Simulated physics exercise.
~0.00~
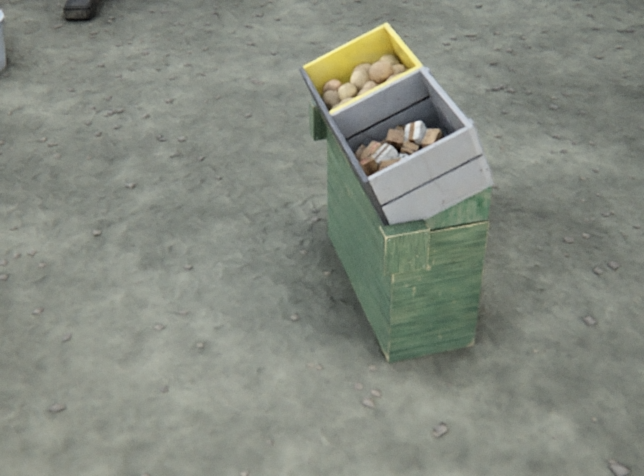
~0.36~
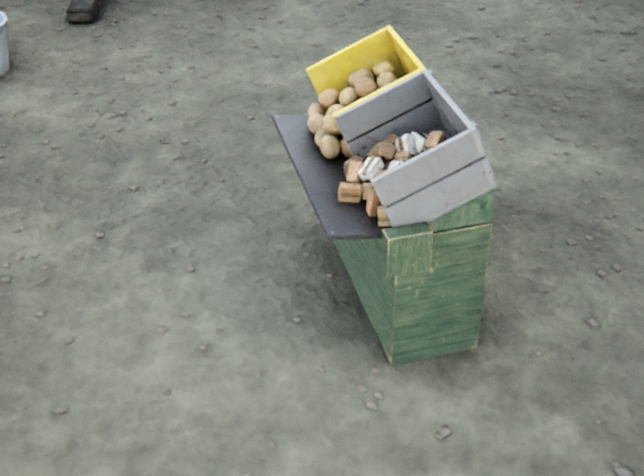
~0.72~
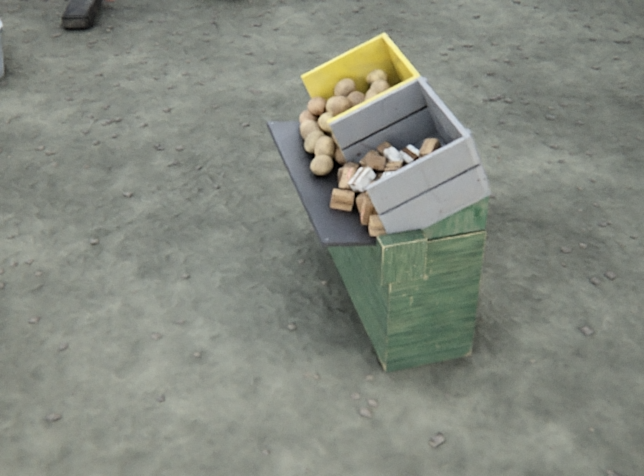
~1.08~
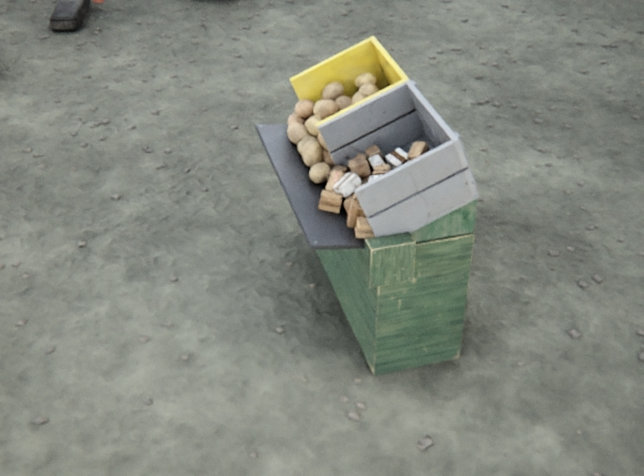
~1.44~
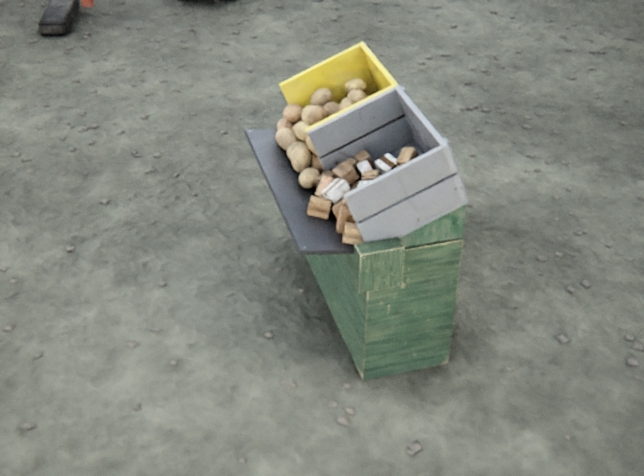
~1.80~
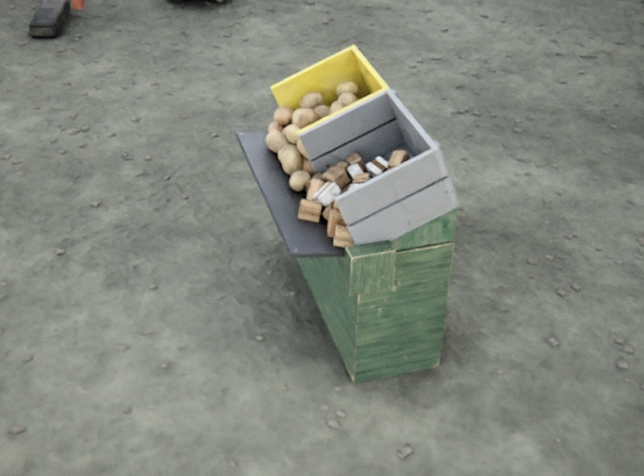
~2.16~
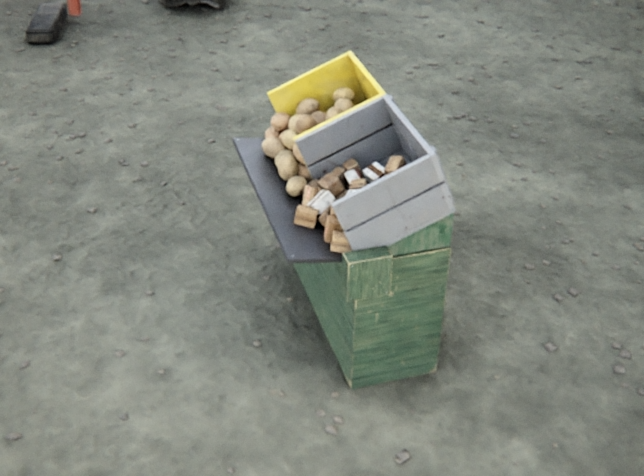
On bare, grey, gritty ground seen from above, a green wooden stand holds two tilted open boxes, a yellow one behind with round tan potatoes and a grey one in front with small brown and white parcels. At first a dark grey flap closes their lower left side. The flap then drops down to the left, and potatoes and parcels slide out onto it in a loose heap. They settle there while the view drifts slightly right, bringing dark objects into sight at the top. At the end the goods rest on the lowered flap and in the boxes, with none on the ground.
